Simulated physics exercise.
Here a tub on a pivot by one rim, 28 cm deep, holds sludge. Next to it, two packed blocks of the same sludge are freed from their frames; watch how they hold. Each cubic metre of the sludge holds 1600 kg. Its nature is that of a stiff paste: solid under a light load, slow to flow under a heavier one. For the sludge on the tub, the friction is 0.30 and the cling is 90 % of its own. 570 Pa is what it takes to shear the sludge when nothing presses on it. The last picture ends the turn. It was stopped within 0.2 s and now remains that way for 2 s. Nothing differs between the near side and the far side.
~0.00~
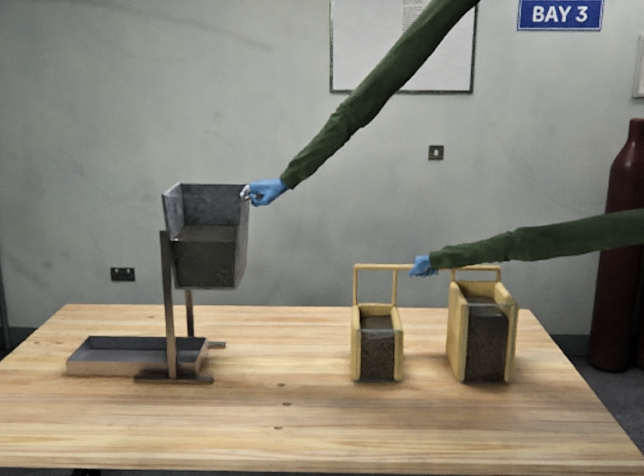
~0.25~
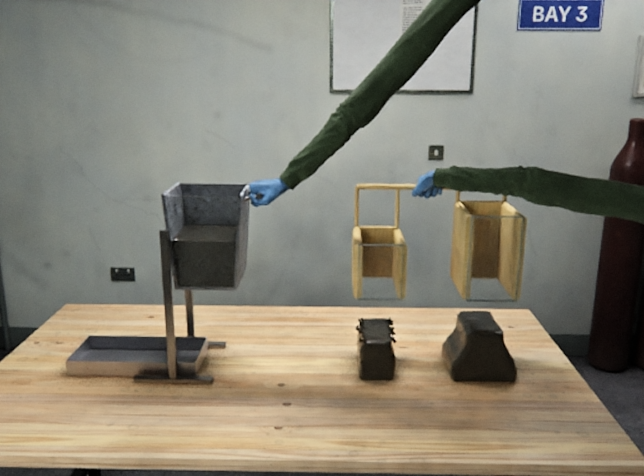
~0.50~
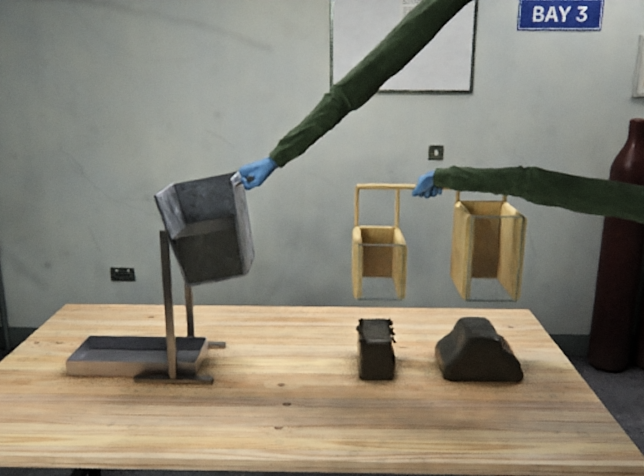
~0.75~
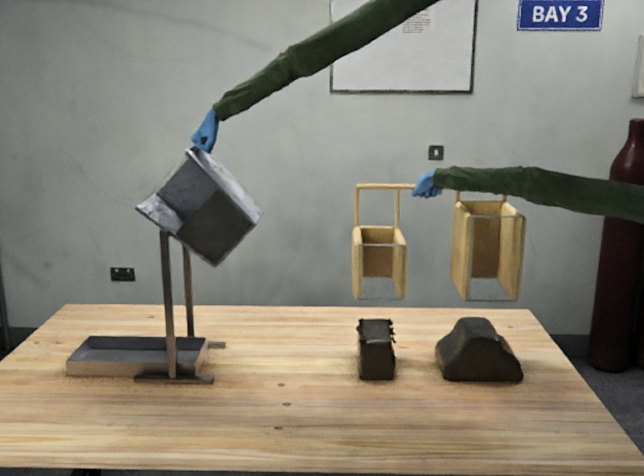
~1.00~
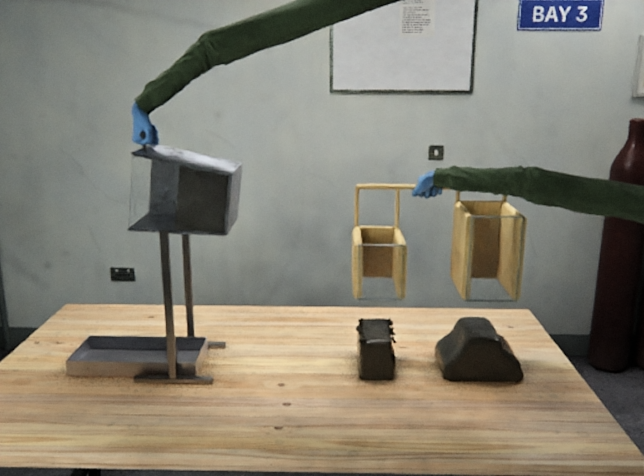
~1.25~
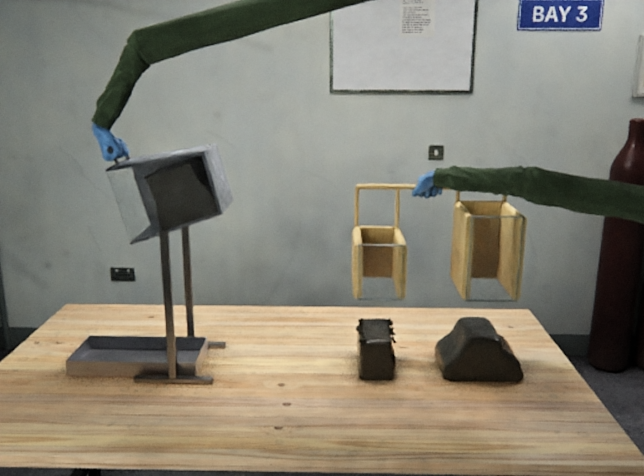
Gloved hand lifting wooden moulds off two dark sludge blocks, the larger slumping, before another tips a sludge-holding tub far leftward.
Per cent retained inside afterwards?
Retained: About 48 %.
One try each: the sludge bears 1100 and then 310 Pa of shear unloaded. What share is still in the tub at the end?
Expect about 100 in a hundred, then about 25 in a hundred.
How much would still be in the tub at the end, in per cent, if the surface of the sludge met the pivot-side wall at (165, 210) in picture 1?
About 0 %.
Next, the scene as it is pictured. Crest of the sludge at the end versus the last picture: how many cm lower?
12 cm.
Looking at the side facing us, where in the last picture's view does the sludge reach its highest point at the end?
About (169, 206).
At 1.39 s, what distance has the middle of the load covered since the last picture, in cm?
About 6 cm.
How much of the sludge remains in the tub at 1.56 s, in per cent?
Roughly 75 per cent.
By 1.39 s, the tub is at 105 degrees and holds 100 %.
By 1.56 s, the tub is at 105 degrees and holds 73 %.
By 1.73 s, the tub is at 105 degrees and holds 54 %.
By 1.90 s, the tub is at 105 degrees and holds 49 %.
By 3.25 s, at the end, the tub is at 105 degrees and holds 48 %.
